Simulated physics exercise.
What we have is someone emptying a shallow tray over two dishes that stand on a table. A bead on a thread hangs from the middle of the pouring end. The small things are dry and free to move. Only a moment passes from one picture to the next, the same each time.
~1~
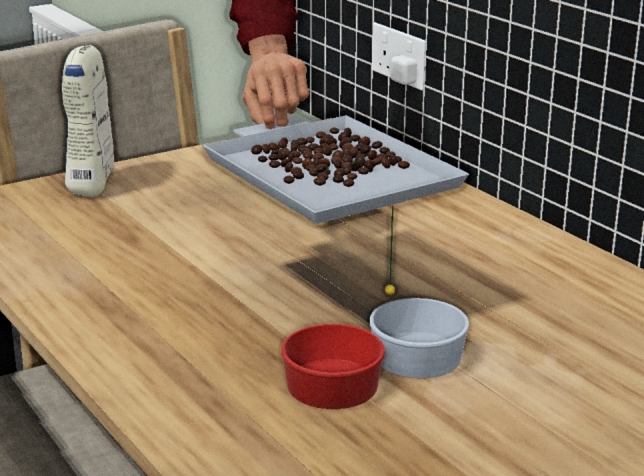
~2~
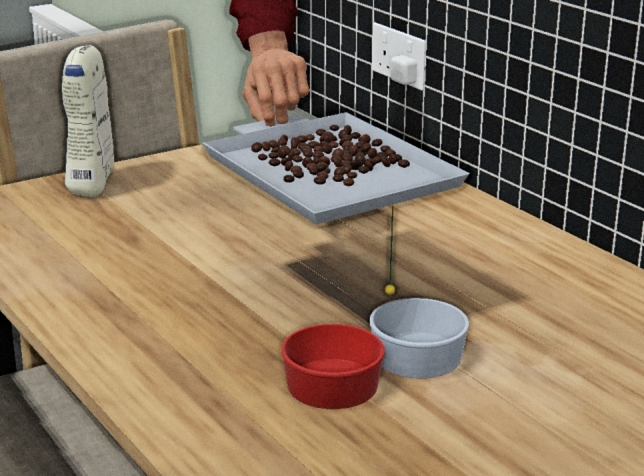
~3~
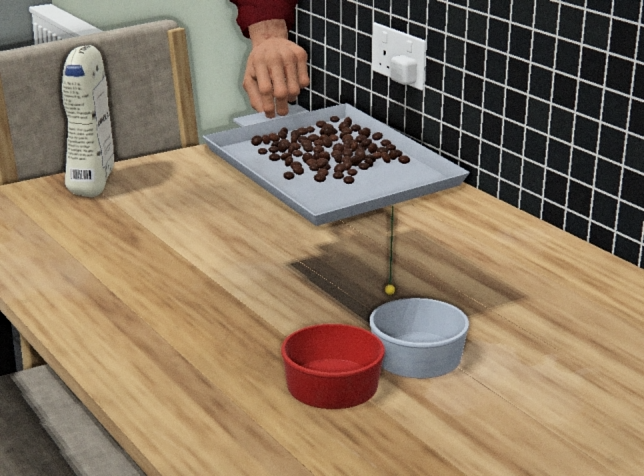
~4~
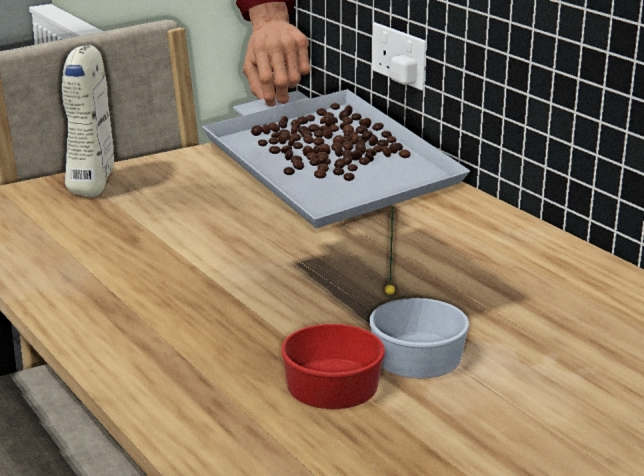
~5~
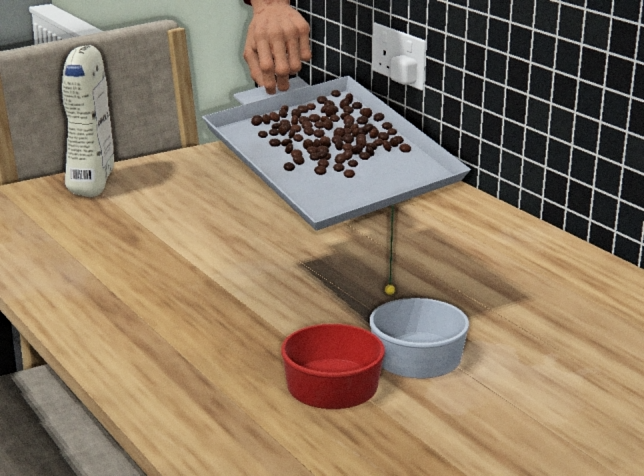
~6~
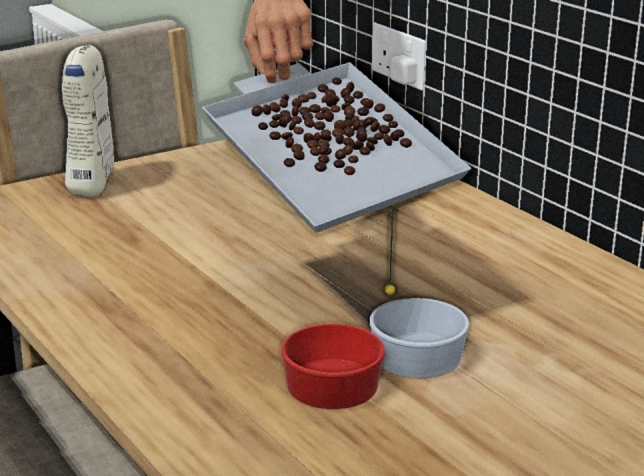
The video shows a hand holding a shallow grey tray of brown chocolate drops above a red dish and a grey dish on a wooden table, then gradually raising its far end so the tray slopes toward its lower left corner.
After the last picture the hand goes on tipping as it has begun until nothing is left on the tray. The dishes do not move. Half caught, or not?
The two hold the larger part of the load.
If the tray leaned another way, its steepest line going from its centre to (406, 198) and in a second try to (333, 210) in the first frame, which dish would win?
In turn: The right-hand dish; the left-hand dish.
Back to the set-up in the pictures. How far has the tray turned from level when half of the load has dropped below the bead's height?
Roughly 75°.
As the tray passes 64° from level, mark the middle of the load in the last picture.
Roughly at (347, 230).
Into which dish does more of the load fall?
Fuller: The left one.
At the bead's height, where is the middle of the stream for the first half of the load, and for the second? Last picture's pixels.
The first part at (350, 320); the rest at (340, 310).
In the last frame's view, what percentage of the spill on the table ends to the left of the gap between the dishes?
Near 90 %.
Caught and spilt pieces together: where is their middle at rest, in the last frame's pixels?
Close to (338, 370).
Soon, tray tipped steeply; about two thirds on the tray; a small part in the left dish; a stray few in the right dish; a stray few outside both; about a quarter in the air.
A while on, tray tipped past a quarter turn; about half in the left dish; about a quarter in the right dish; about a quarter outside both; a small part in the air.
Towards the end, tray tipped past a quarter turn; about half in the left dish; about a quarter in the right dish; about a quarter outside both.
Finally, tray tipped past a quarter turn; about half in the left dish; about a quarter in the right dish; about a quarter outside both.
